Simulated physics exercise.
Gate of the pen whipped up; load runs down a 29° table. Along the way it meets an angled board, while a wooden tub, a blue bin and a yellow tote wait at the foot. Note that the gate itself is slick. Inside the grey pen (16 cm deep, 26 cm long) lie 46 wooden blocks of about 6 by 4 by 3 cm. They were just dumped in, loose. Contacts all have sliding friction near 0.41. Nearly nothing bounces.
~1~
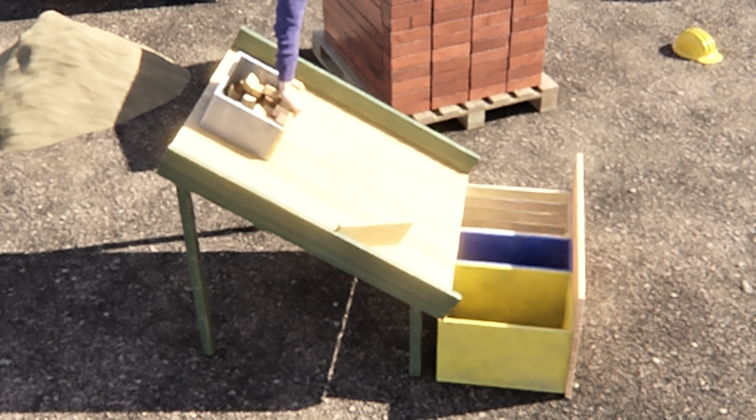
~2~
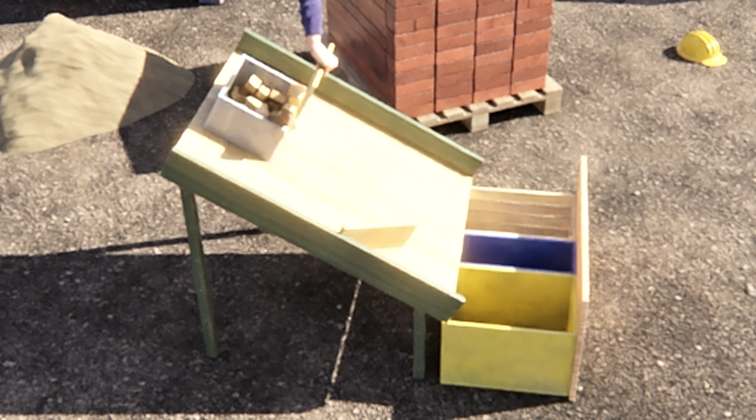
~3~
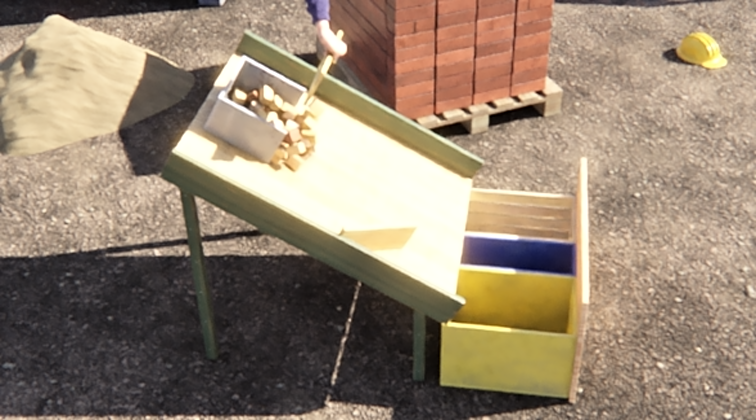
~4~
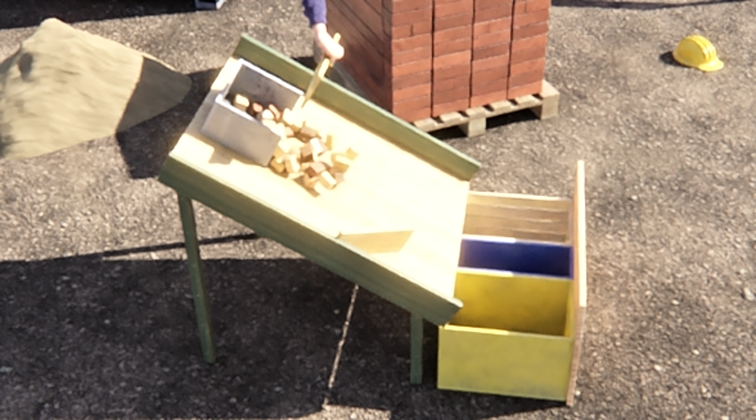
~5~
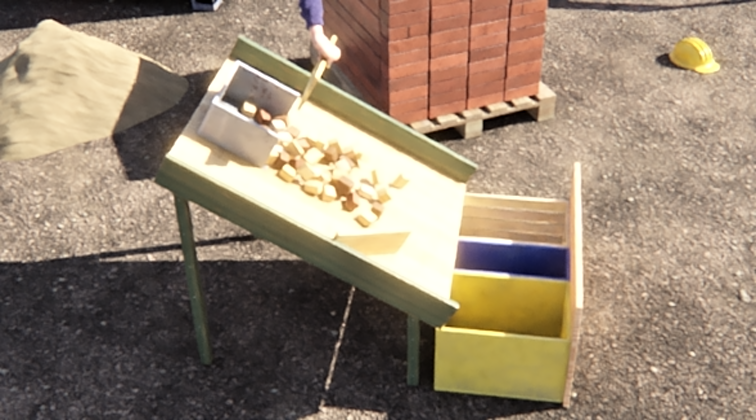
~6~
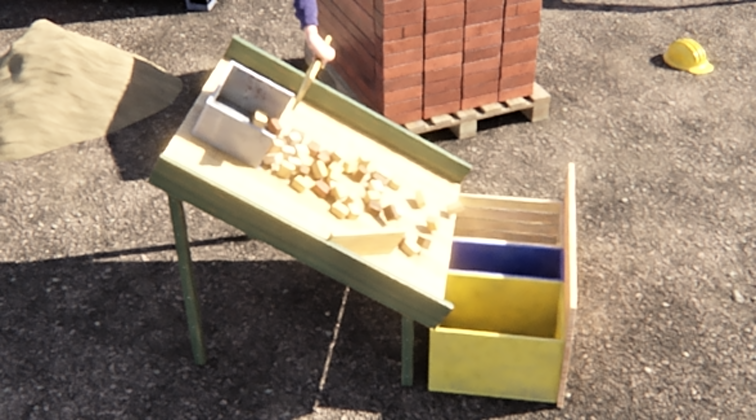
In a gravelly yard beside stacked bricks, a hand pulled up the gate of a grey pen, and wooden blocks slid out and spread down a sloping table, some passing the angled board.
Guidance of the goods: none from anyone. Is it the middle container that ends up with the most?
It's going to be the mid-distance place.
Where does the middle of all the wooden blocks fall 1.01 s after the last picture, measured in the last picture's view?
Somewhere about (524, 312) in pixels.
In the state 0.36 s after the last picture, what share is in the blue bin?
Estimate for then: Some 10 percent.
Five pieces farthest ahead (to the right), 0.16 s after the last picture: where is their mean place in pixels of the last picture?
Somewhere near pixel (489, 268) of the last view.
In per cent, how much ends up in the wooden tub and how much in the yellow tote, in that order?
My estimate is some 30 per cent, then some 20 per cent.
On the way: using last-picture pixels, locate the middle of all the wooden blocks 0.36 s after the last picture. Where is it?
Load centre: About (434, 230).
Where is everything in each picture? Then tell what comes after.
In the first picture (we follow the rim corner now nearest the camera), grey pen at (219, 94); wooden tub at (569, 237); nothing out yet.
In the second picture, grey pen at (223, 97); 1 out, the lowest block at (293, 122).
In the third picture, grey pen at (223, 98); 15 out, the lowest block at (312, 147).
In the fourth picture, grey pen at (220, 102); 27 out, the lowest block at (338, 172).
In the fifth picture, grey pen at (216, 103); 36 out, the lowest block at (402, 181).
In the sixth picture, grey pen at (211, 103); wooden tub at (561, 247); 43 out, the lowest block at (455, 208).
Then, 0.16 s after the last picture, 2 in the wooden tub, 1 in the blue bin, 2 in the yellow tote, 39 on the slope and 2 in the air.
Then, 0.36 s after the last picture, 5 in the wooden tub, 5 in the blue bin, 3 in the yellow tote, 27 on the slope and 6 in the air.
Then, 0.65 s after the last picture, 10 in the wooden tub, 15 in the blue bin, 7 in the yellow tote, 9 on the slope and 5 in the air.
Outcome (1.01 s after the last picture), 13 in the wooden tub, 24 in the blue bin and 9 in the yellow tote.
